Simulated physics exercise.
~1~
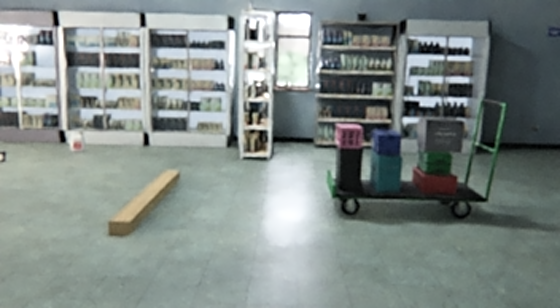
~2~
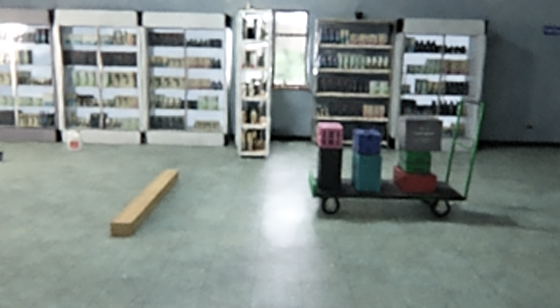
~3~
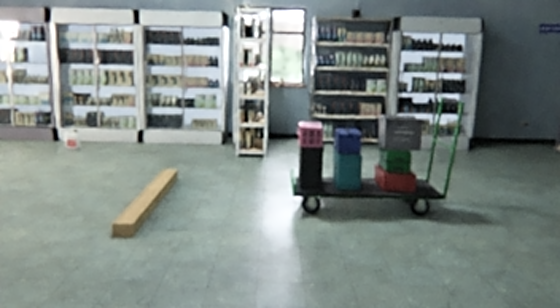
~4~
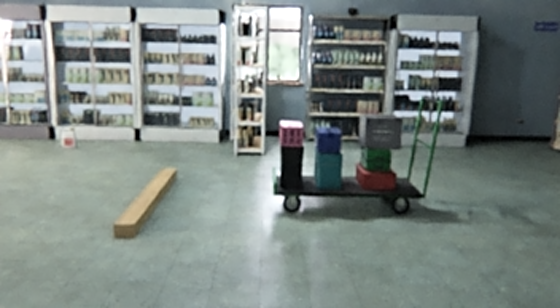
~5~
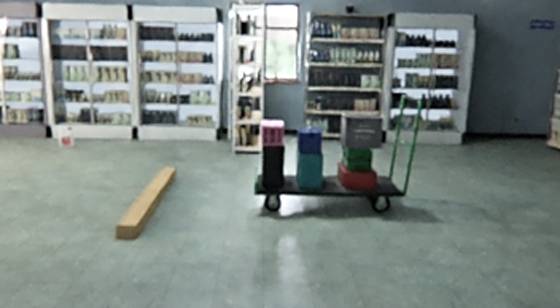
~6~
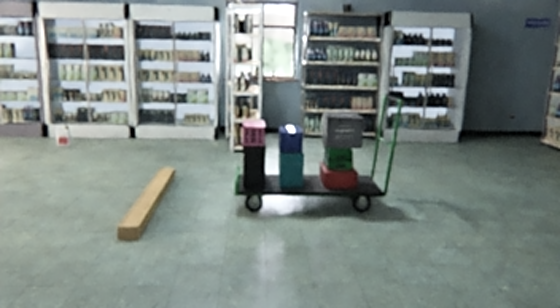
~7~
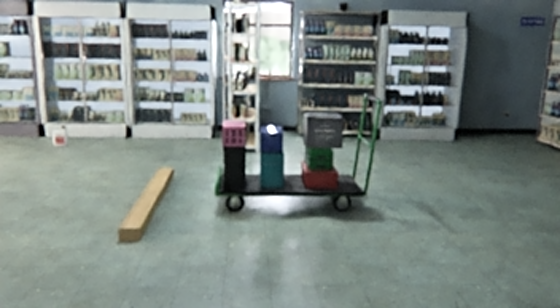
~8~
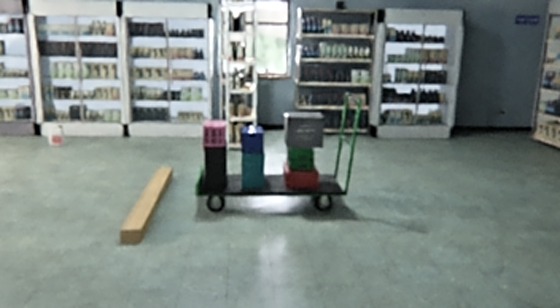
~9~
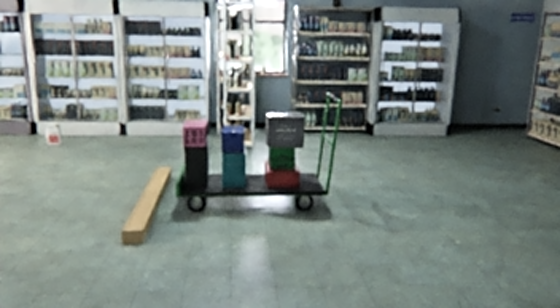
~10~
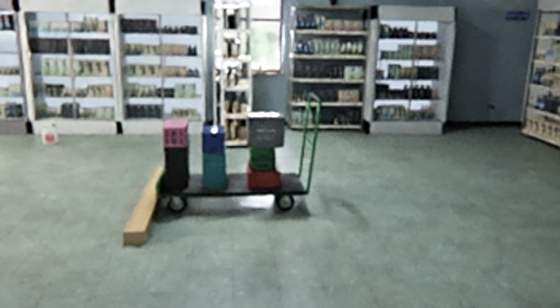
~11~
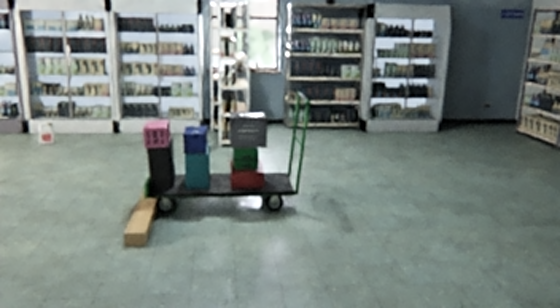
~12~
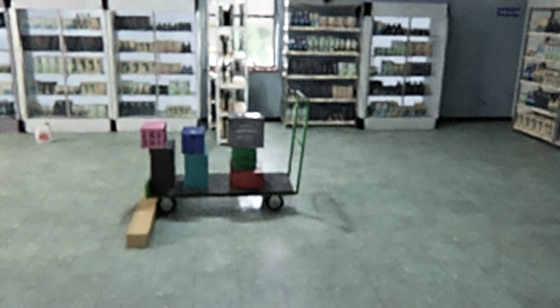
A trolley loaded with stacked boxes and crates rolled left across a shop floor toward a long wooden kerb, then bumped against it and stopped, with the pink crate, grey carton and the rest of the load still sitting upright on board.
